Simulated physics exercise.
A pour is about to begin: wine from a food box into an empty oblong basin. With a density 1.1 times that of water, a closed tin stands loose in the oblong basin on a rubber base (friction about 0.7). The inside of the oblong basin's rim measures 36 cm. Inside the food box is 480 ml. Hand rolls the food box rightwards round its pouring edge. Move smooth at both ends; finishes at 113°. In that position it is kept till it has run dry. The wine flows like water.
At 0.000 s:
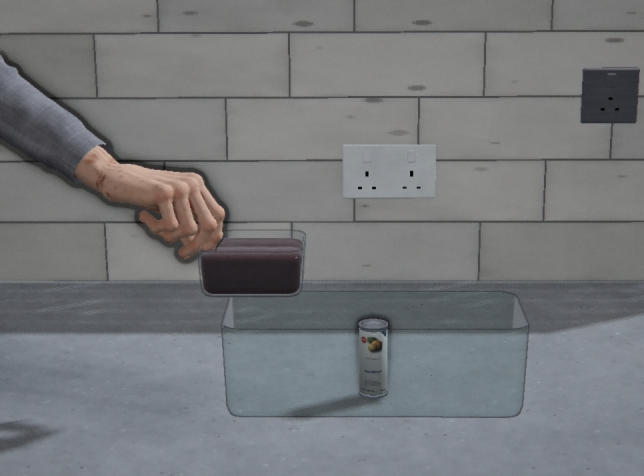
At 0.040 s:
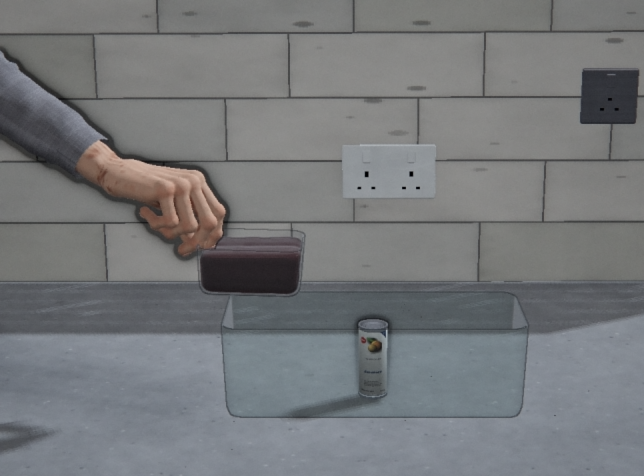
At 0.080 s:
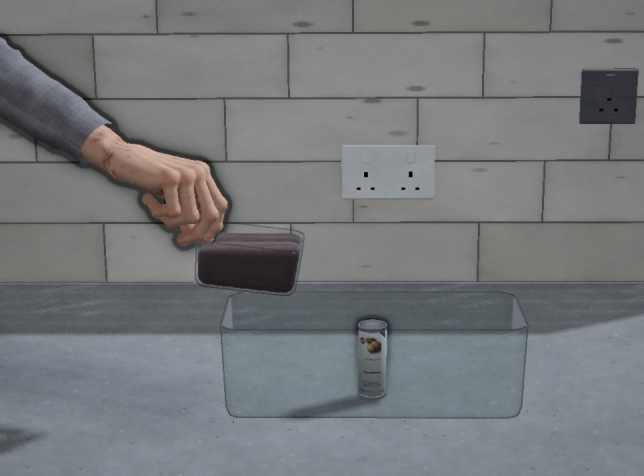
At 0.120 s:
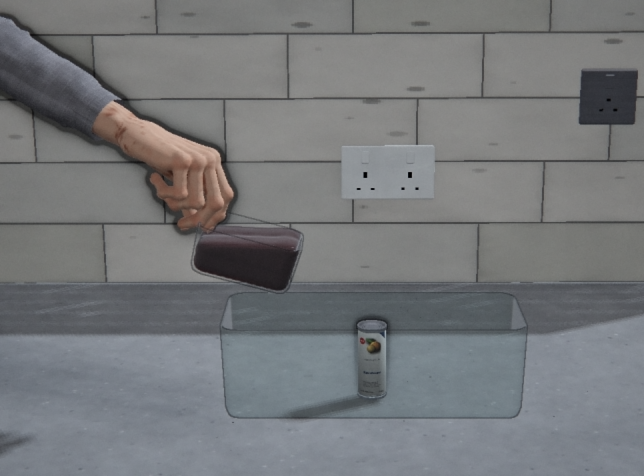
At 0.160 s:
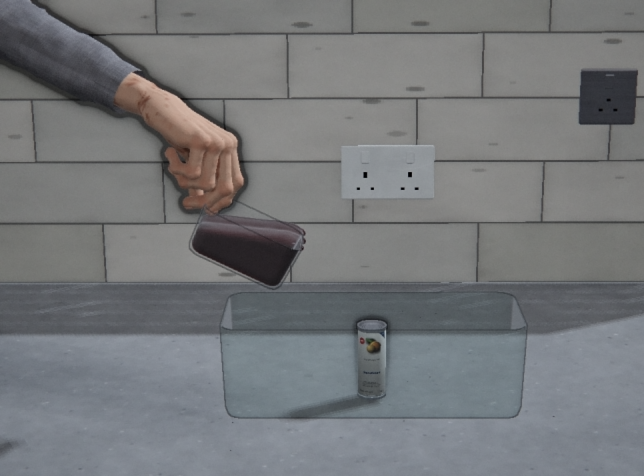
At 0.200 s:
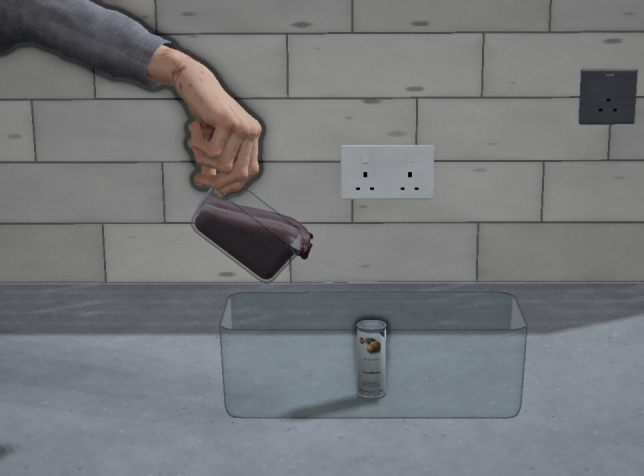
On a grey worktop, a hand tilts a clear box of dark wine rightwards above an oblong basin holding a tin.
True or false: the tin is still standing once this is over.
True.
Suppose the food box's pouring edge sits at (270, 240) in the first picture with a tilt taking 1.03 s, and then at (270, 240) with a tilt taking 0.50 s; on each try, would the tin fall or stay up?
Trial 1 - tin stays standing; trial 2 - tin tips.
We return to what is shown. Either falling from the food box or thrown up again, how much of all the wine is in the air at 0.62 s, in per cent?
Near 6 in a hundred.
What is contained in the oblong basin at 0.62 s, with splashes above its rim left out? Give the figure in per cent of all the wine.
Some 94 per cent.
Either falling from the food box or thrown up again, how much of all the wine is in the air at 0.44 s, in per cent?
Close to 56 in a hundred.
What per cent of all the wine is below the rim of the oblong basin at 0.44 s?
Estimate - around 26 in a hundred parts.
Then, 0.44 s in, the tilt is 109° and 16 per cent is still to pour; the tin stands where it began.
Then, 0.62 s in, the tilt is 113° and 1 per cent is still to pour; the tin stands where it began.
Then, 0.80 s in, the tilt is 113° and 0 per cent is still to pour; the tin stands where it began.
Then, 1.00 s in, the tilt is 113° and 0 per cent is still to pour; the tin stands where it began.
Finally, the tin stands where it began.
